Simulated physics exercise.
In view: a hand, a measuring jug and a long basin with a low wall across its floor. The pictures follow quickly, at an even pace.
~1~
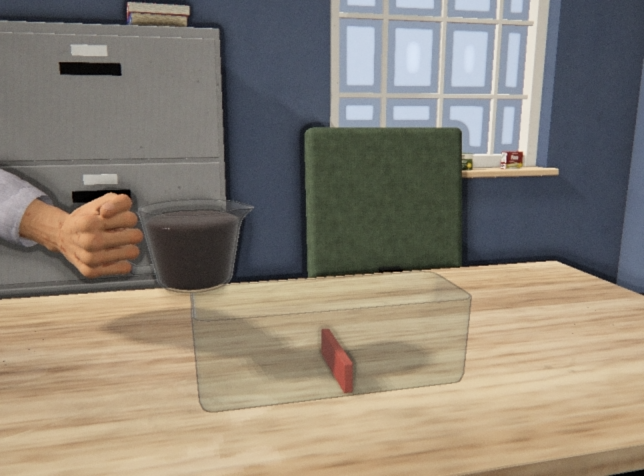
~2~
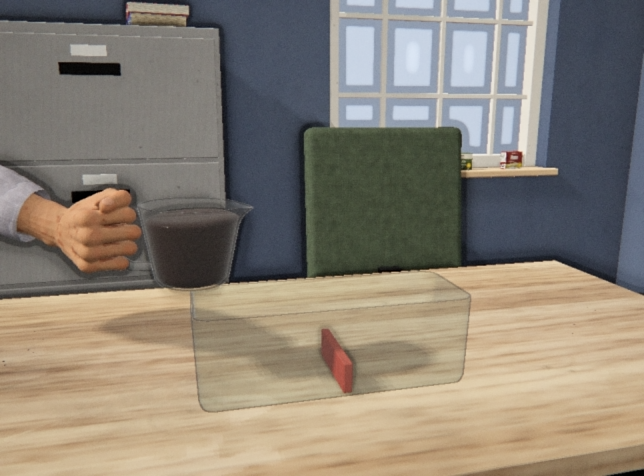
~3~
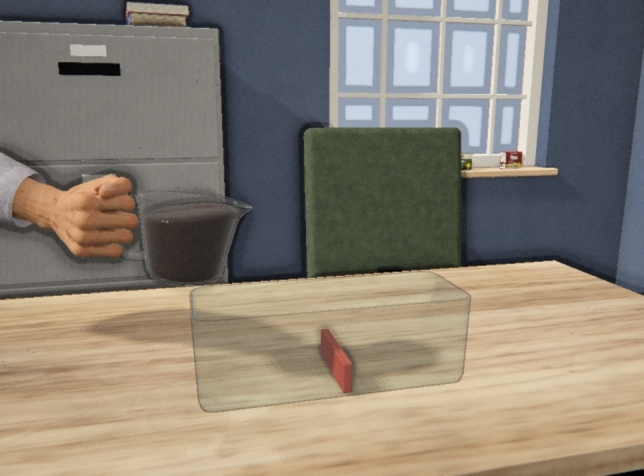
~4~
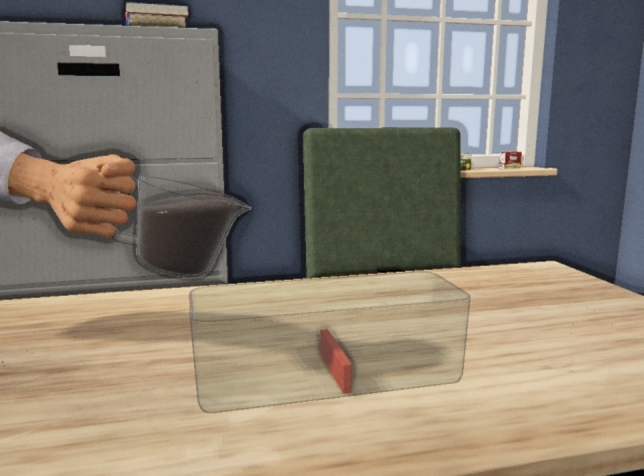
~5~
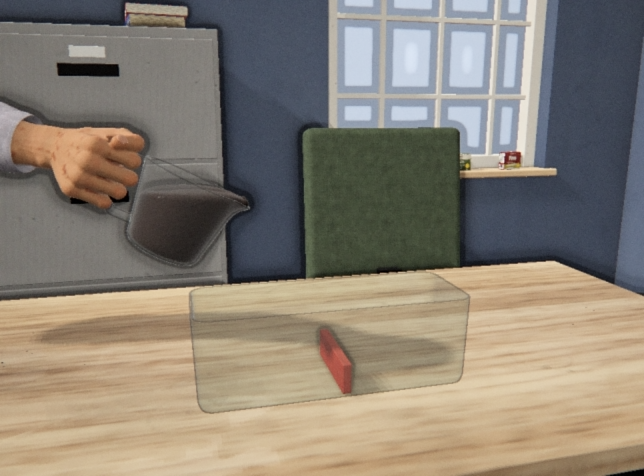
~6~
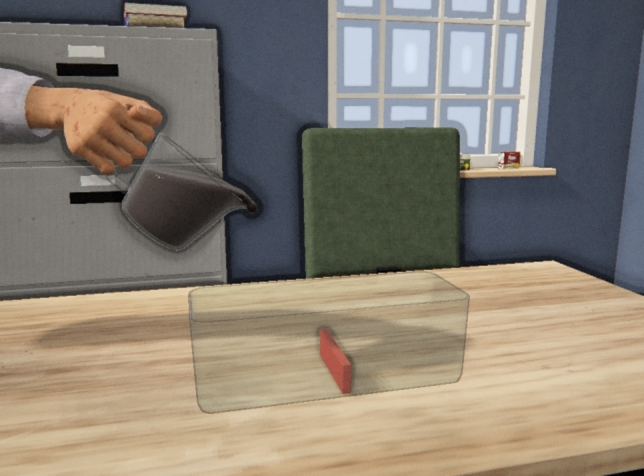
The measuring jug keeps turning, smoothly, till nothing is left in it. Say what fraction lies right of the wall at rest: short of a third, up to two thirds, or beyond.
The share right of the wall is from a third to two thirds.
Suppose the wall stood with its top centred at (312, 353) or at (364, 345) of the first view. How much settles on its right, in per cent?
First some 70, then 15 per cent.
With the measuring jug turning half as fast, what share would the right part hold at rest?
About 60 per cent.
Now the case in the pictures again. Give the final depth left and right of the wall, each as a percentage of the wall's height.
Left about 30, right about 40.
A moment on, the measuring jug is tipped right over and 41 per cent is still to pour, 9 is left of the wall and 0 right of it.
Next, the measuring jug is tipped right over and 1 per cent is still to pour, 28 is left of the wall and 62 right of it.
Then the measuring jug is tipped right over and 0 per cent is still to pour, 30 is left of the wall and 41 right of it.
Later the measuring jug is tipped right over and 0 per cent is still to pour, 41 is left of the wall and 48 right of it.
In the end 43 per cent lies left of the wall, 48 right of it and 9 outside.
